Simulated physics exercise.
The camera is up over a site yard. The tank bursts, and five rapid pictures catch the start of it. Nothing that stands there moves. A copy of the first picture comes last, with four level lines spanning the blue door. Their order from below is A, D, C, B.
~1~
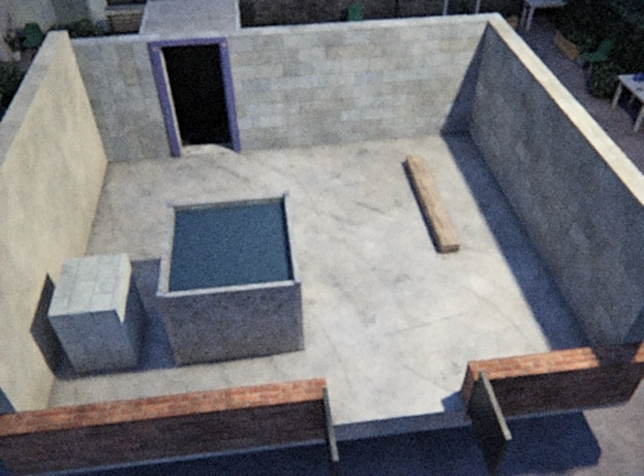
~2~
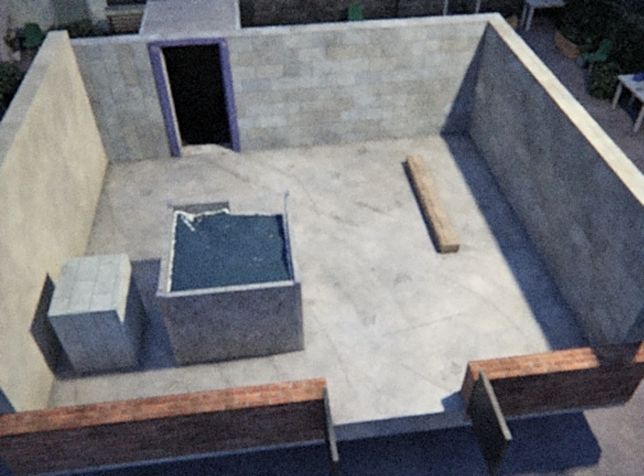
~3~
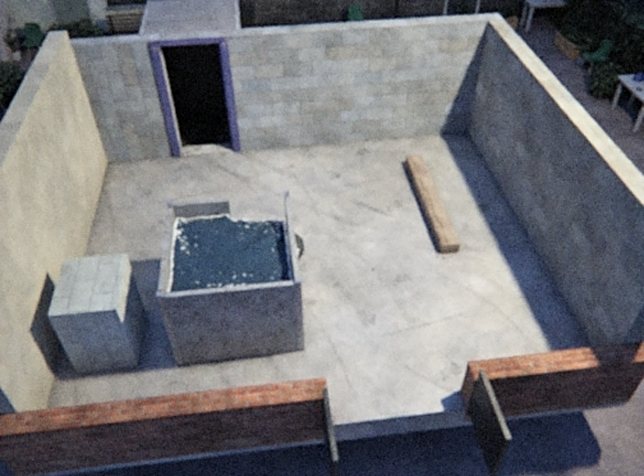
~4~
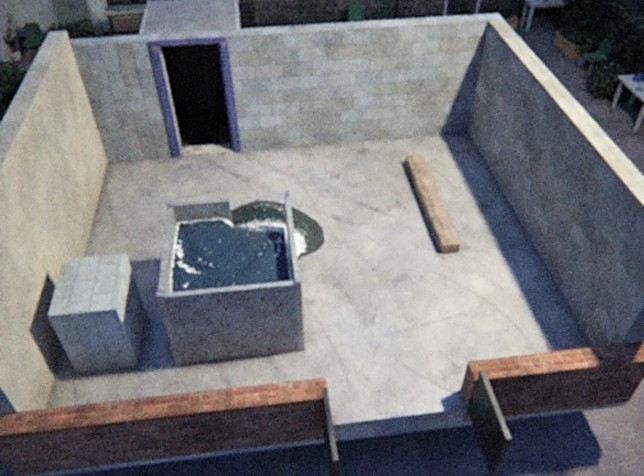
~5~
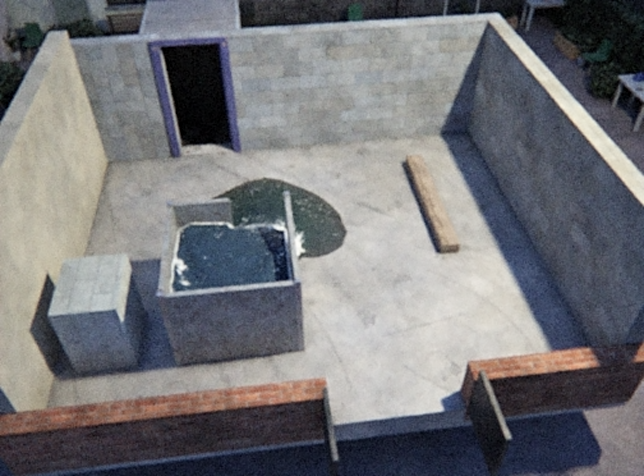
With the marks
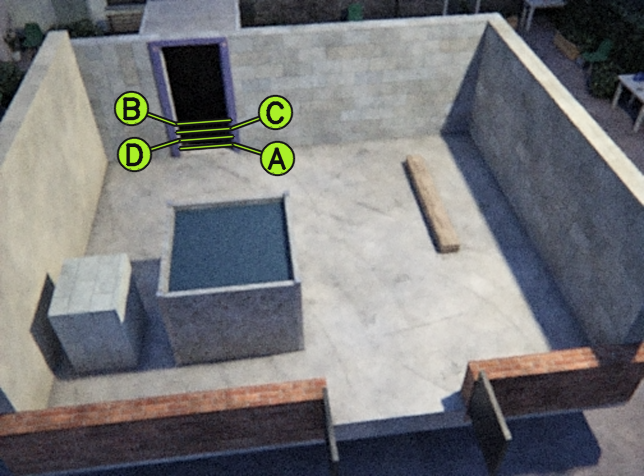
The clip shows a walled concrete yard with a blue doorway, a timber beam and a square tank of still water; the water churns, then pours out at the tank's far side, spreading a dark pool behind and right.
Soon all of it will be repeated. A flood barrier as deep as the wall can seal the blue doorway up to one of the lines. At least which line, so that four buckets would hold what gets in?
It is D.
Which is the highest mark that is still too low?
Mark A.
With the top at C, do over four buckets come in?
No, that is safe.
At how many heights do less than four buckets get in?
Three.
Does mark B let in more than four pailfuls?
No, that is safe.
On the marked copy, A at (207, 146); B at (202, 122); C at (204, 130); D at (205, 138); from the bottom up A, D, C, B.
With A, about 15 bucketfuls get in.
With B, nothing gets over.
With C, nothing gets over.
With D, a bucket or two gets in.
